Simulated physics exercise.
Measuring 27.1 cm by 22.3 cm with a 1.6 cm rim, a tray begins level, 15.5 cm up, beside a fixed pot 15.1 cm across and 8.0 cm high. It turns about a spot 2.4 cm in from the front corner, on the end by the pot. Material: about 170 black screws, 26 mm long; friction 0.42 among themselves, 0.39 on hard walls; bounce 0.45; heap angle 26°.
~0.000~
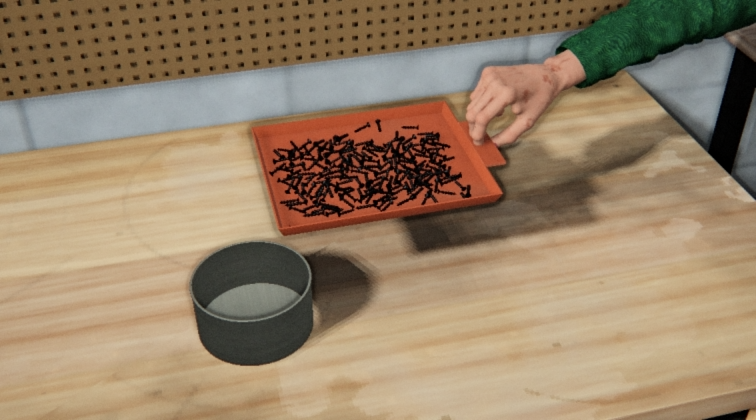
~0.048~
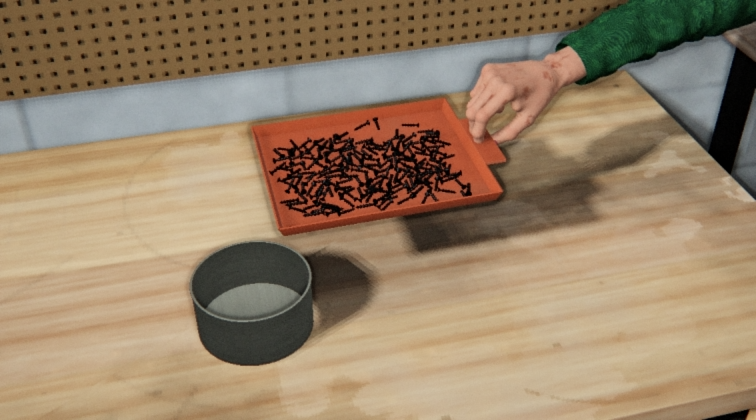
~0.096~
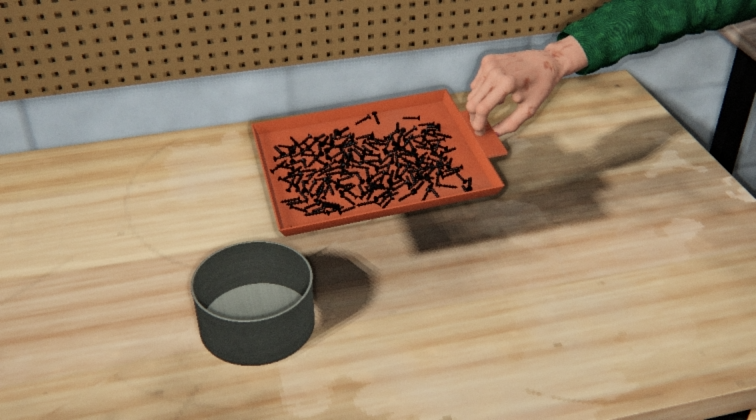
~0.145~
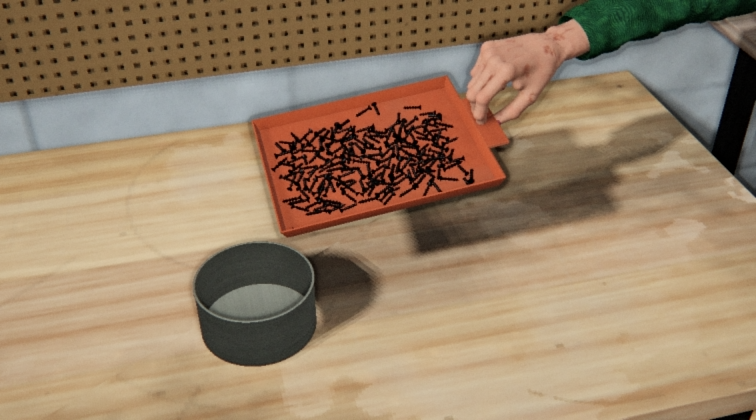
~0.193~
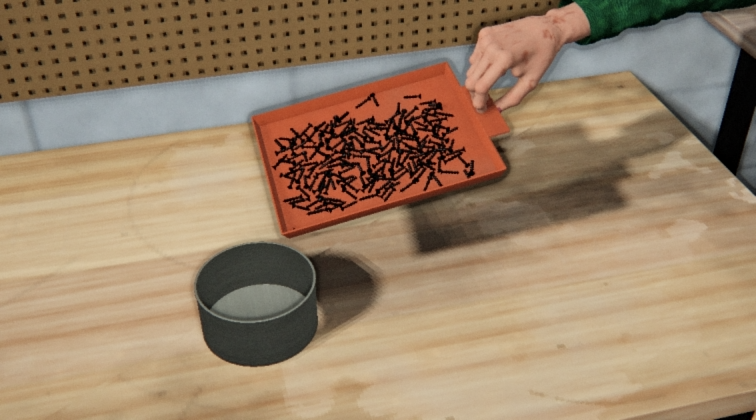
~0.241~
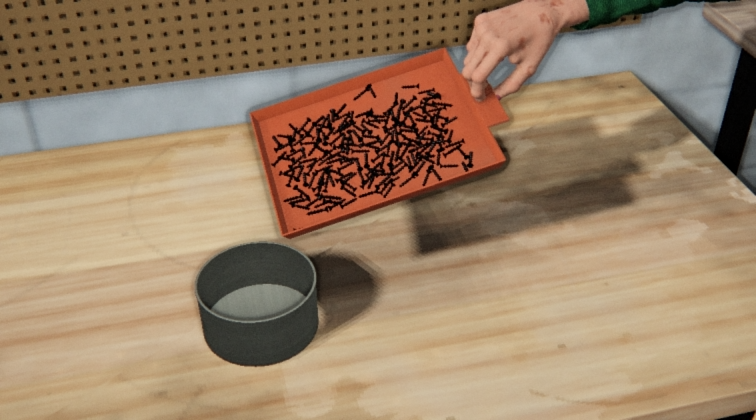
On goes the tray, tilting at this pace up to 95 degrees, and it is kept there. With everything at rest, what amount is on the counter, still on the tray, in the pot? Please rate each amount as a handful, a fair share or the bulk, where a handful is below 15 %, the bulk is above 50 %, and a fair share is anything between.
Counter: A handful; left on the tray: A handful; pot: The bulk.
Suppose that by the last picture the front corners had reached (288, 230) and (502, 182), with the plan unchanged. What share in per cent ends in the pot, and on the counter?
That works out as pot 50 and counter 50.
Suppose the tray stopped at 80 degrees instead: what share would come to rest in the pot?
Roughly 95 percent.
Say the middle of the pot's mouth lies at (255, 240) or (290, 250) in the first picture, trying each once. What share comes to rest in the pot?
I'd say some 15 per cent for the first and some 15 per cent for the second.
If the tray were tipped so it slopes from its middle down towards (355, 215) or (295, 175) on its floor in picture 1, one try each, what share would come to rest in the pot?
30 and 30 %.
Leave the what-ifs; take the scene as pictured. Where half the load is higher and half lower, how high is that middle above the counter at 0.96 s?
About 6 cm.
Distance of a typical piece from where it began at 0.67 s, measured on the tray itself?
By then it sits near 9 cm from where it began.
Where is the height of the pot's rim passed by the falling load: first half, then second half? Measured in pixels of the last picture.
Earlier half at about (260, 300), later half at about (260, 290) in pixels.
After 0.67 s, tilt 54 degrees; the tray holds 100 %, the pot 0 %.
After 0.96 s, tilt 79 degrees; the tray holds 20 %, the pot 60 %.
After 1.35 s, tilt 95 degrees; the tray holds 0 %, the pot 95 %.
By 1.8 s all is still; counter 5 %, tray 0 %, pot 95 %.
